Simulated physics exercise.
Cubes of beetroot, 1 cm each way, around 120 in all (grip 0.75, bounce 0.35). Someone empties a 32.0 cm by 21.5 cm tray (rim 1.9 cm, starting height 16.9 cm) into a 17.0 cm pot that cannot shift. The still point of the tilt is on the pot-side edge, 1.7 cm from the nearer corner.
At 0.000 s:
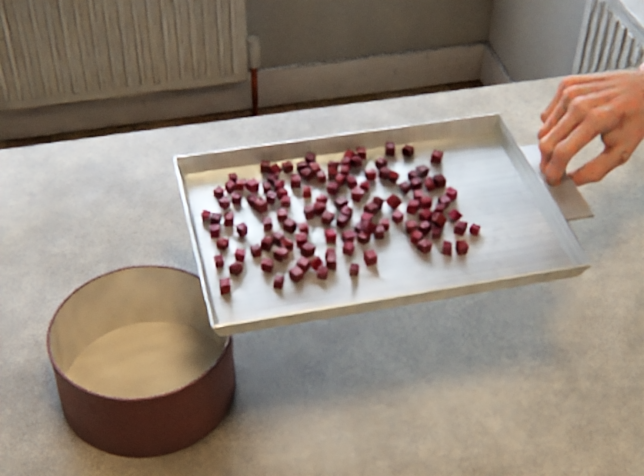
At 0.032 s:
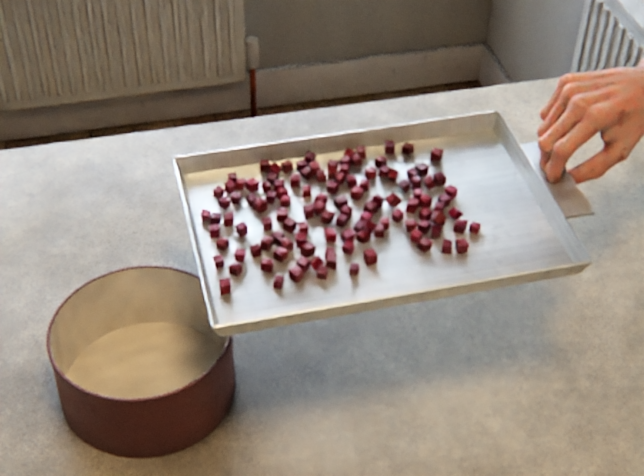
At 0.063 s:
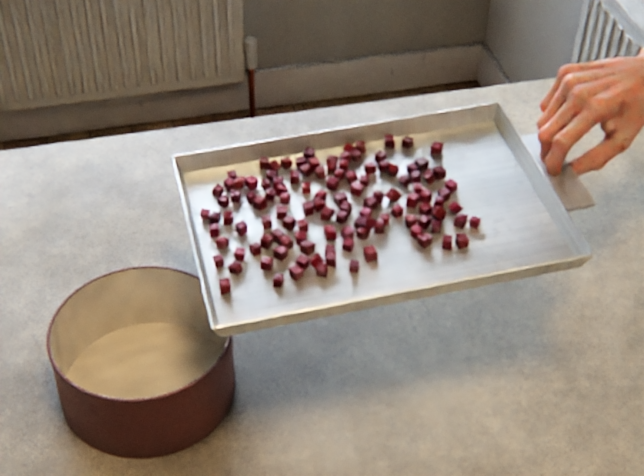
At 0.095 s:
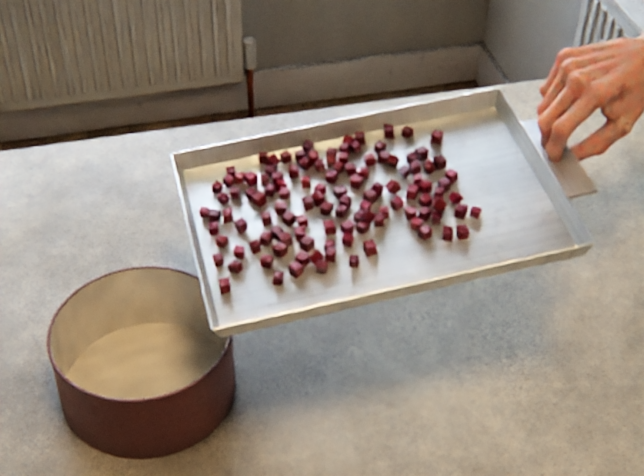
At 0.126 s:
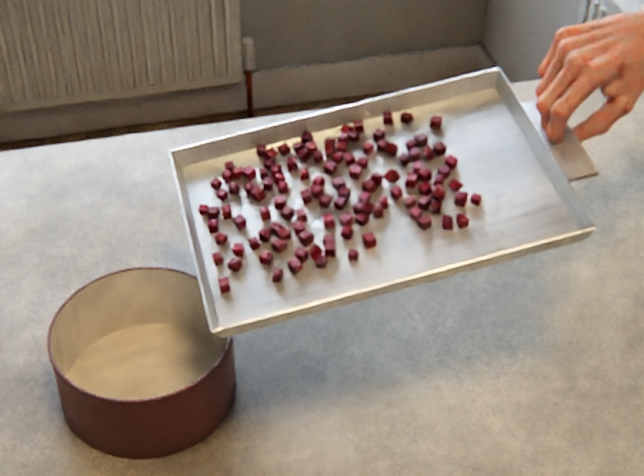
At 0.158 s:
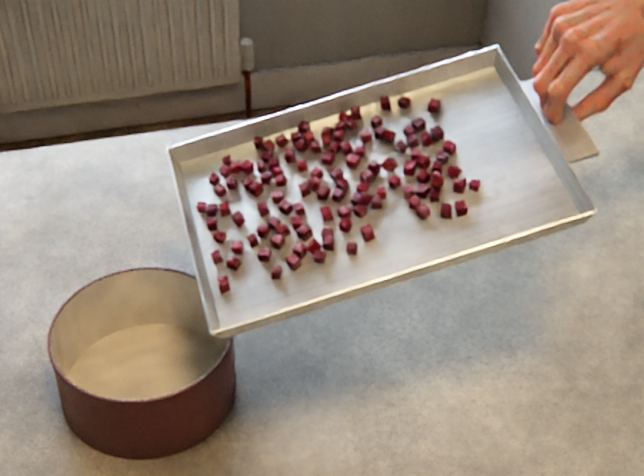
On a grey tabletop, a hand raising the right end of a metal tray of dark red cubes beside a round pot.
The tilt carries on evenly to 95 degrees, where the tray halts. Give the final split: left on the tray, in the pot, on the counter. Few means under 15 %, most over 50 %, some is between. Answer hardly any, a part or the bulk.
Tray hardly any, pot a part, counter the bulk.
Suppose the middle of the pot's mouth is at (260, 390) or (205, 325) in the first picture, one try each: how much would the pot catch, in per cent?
About 15 and 5 per cent.
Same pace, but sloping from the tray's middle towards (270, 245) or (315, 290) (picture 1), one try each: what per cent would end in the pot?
Some 80 and 0 per cent.
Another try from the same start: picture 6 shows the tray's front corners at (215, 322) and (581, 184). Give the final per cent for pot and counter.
Pot 65, counter 35.
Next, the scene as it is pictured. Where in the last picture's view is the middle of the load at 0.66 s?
Near (166, 294).
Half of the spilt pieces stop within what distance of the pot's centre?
Roughly 20 cm.
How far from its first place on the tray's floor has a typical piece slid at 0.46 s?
About 3 cm.
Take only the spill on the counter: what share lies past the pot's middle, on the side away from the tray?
Roughly 80 per cent.
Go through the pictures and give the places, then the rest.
Tray tilt 0 degrees, front corners at (219, 320) and (583, 260); middle of the pieces at (341, 204); pot at (140, 328), in the first frame.
Tray tilt 1 degrees, front corners at (219, 320) and (583, 258); middle of the pieces at (341, 203), in the second frame.
Tray tilt 2 degrees, front corners at (219, 321) and (584, 251); middle of the pieces at (341, 199), in the third frame.
Tray tilt 5 degrees, front corners at (218, 322) and (585, 239), lowest corner left front; middle of the pieces at (340, 192), in the fourth frame.
Tray tilt 9 degrees, front corners at (218, 323) and (586, 224), lowest corner left front; middle of the pieces at (339, 184), in the fifth frame.
Tray tilt 13 degrees, front corners at (217, 325) and (586, 208), lowest corner left front; middle of the pieces at (337, 175); pot at (141, 330). Its pace works out near 135 degrees a second, in the sixth frame.
After 0.46 s, tilt 54 degrees; the tray holds 100 %, the pot 0 %.
Then, at 0.66 s, tilt 81 degrees; the tray holds 70 %, the pot 0 %.
After 0.97 s, tilt 95 degrees; the tray holds 0 %, the pot 30 %.
In the end, at 2.0 s, tray 0 %, pot 30 %, counter 75 %.
